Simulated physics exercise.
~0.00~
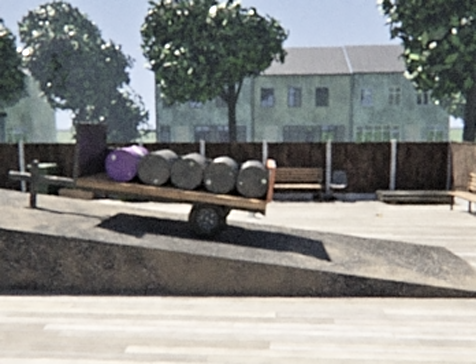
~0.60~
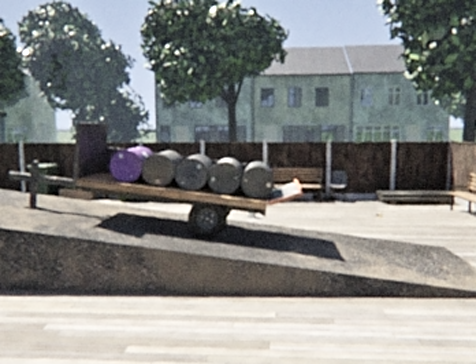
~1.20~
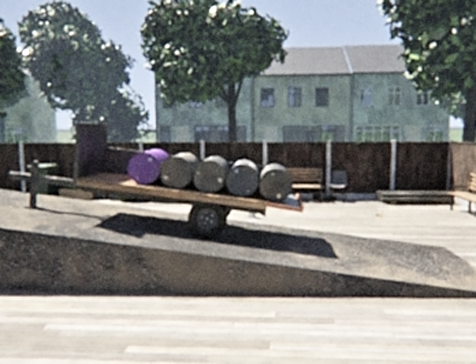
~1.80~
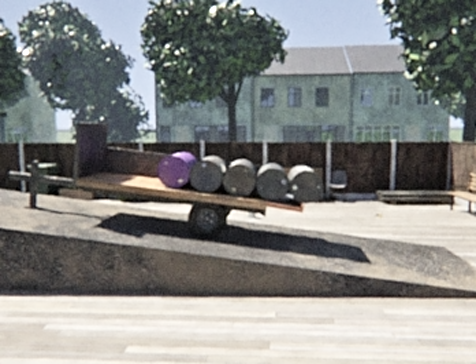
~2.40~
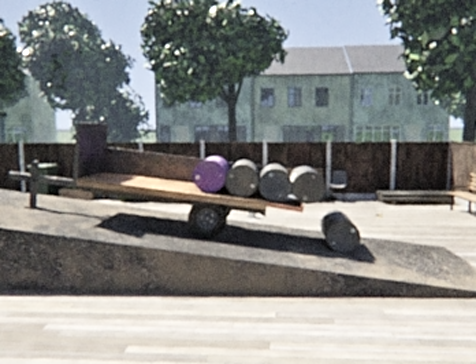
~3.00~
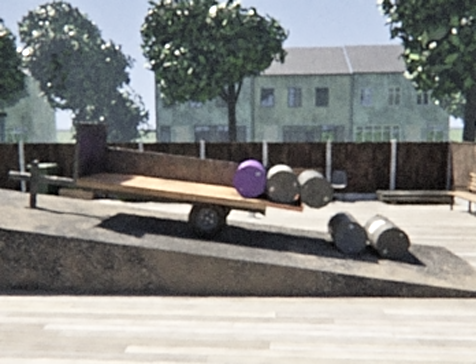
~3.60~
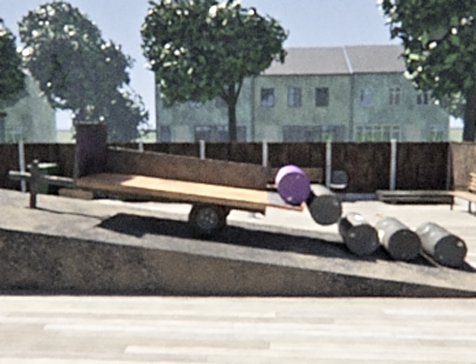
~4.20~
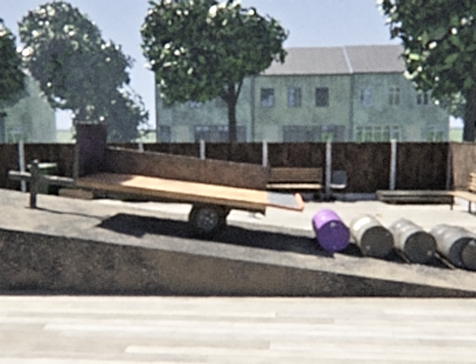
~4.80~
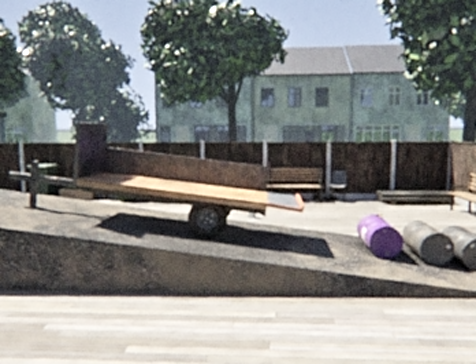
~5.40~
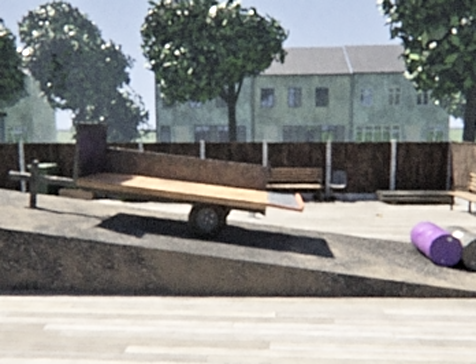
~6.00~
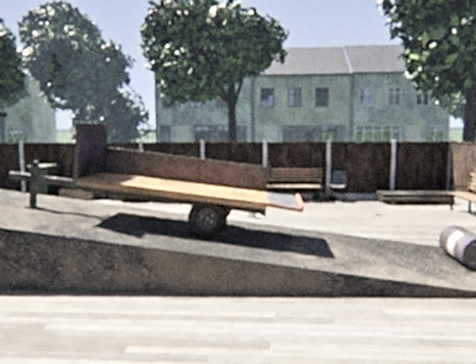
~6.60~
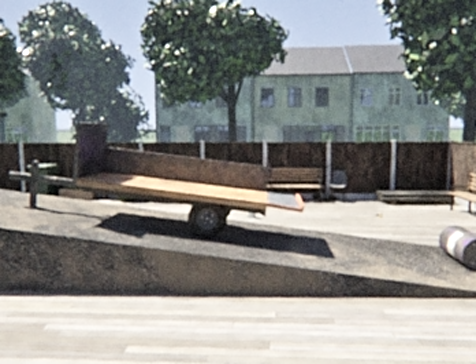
Five drums, the purple one last, rolling right off a sloping trailer after its tailgate drops, a grey one finally lying at right.
